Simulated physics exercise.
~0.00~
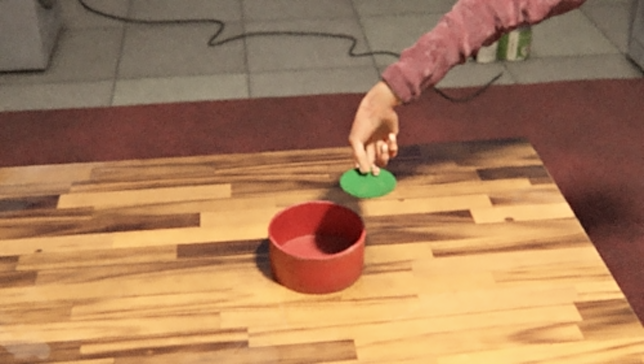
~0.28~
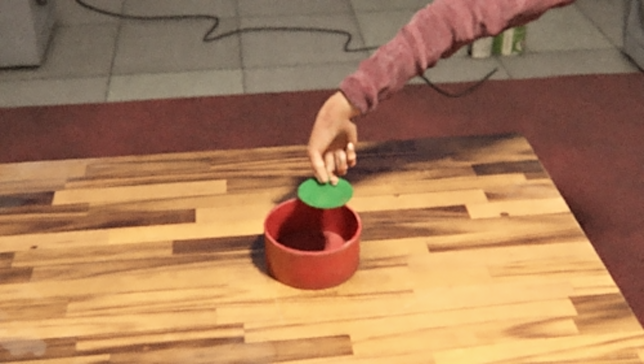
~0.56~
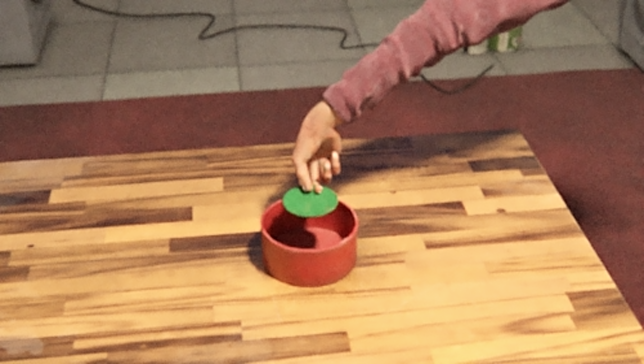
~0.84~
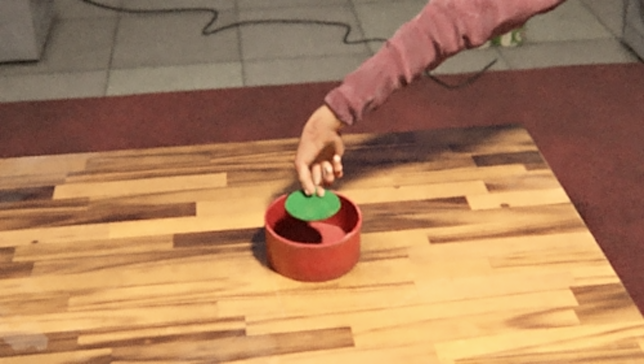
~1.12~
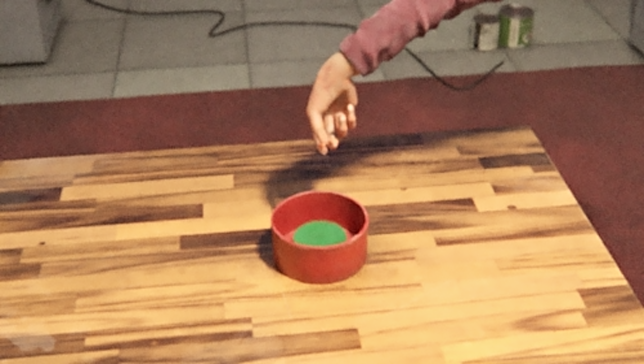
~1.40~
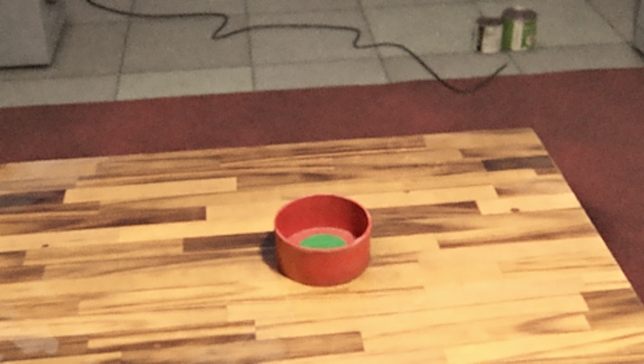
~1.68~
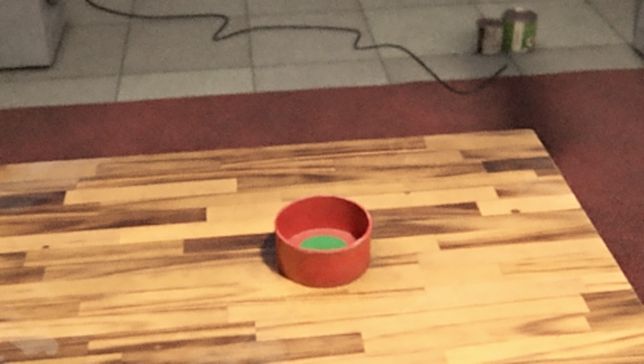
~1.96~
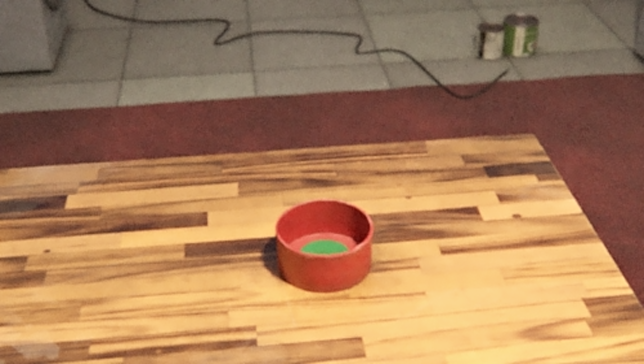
Green disc held by a hand moving left over a red bowl, dropping inside and resting at the bottom as the hand withdraws.
